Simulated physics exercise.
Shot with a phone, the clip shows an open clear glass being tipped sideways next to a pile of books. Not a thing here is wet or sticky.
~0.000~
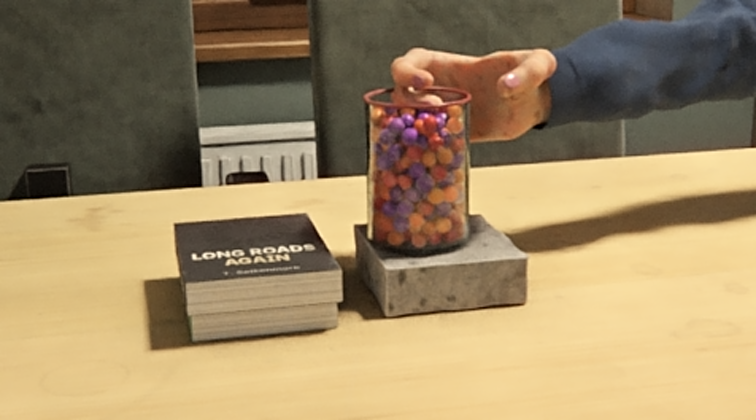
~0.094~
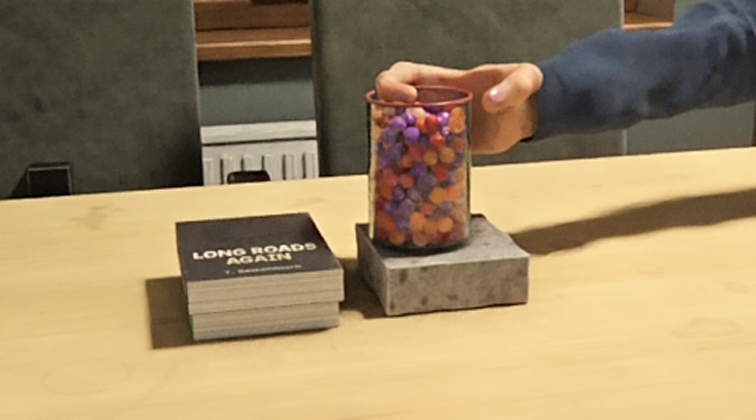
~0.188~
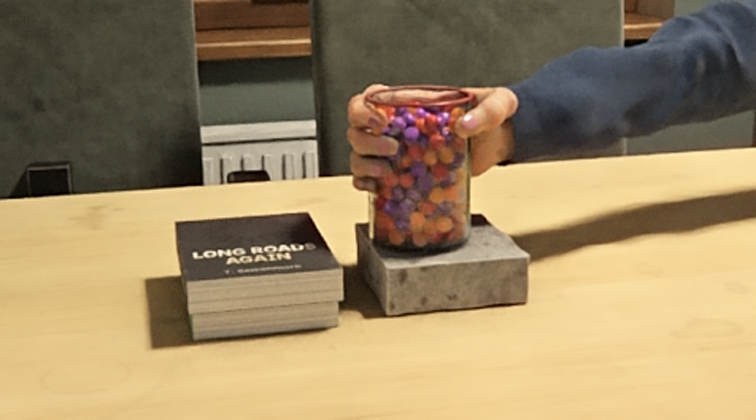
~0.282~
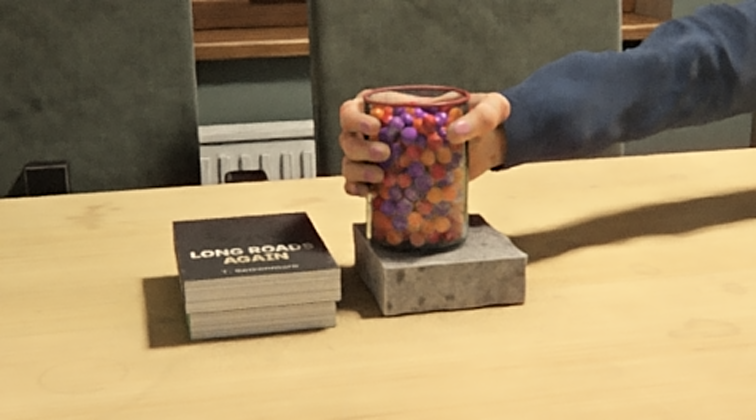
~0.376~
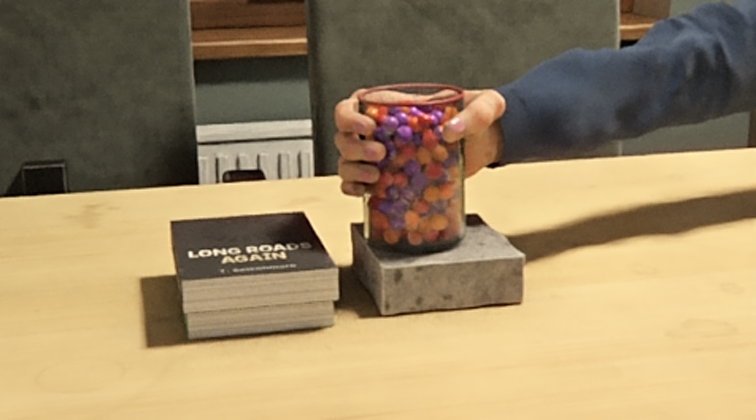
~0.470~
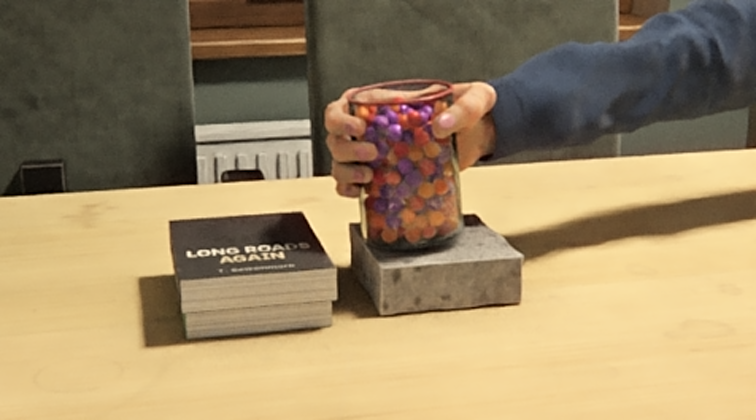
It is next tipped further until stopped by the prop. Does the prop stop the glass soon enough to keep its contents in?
No.
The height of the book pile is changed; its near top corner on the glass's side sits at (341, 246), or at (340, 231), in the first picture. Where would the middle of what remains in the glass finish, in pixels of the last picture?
(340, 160) and then (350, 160).
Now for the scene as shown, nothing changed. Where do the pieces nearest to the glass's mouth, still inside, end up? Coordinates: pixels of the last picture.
Near (232, 208).
By 0.79 s, the glass leans 25°; everything is still inside.
By 1.20 s, the glass leans 51°; everything is still inside.
By 1.64 s, the glass leans 77°; a stray few of the round plastic beads out of it.
When it is over (3.1 s), the glass rests on the book pile at 78°; roughly a quarter of the round plastic beads out of it.
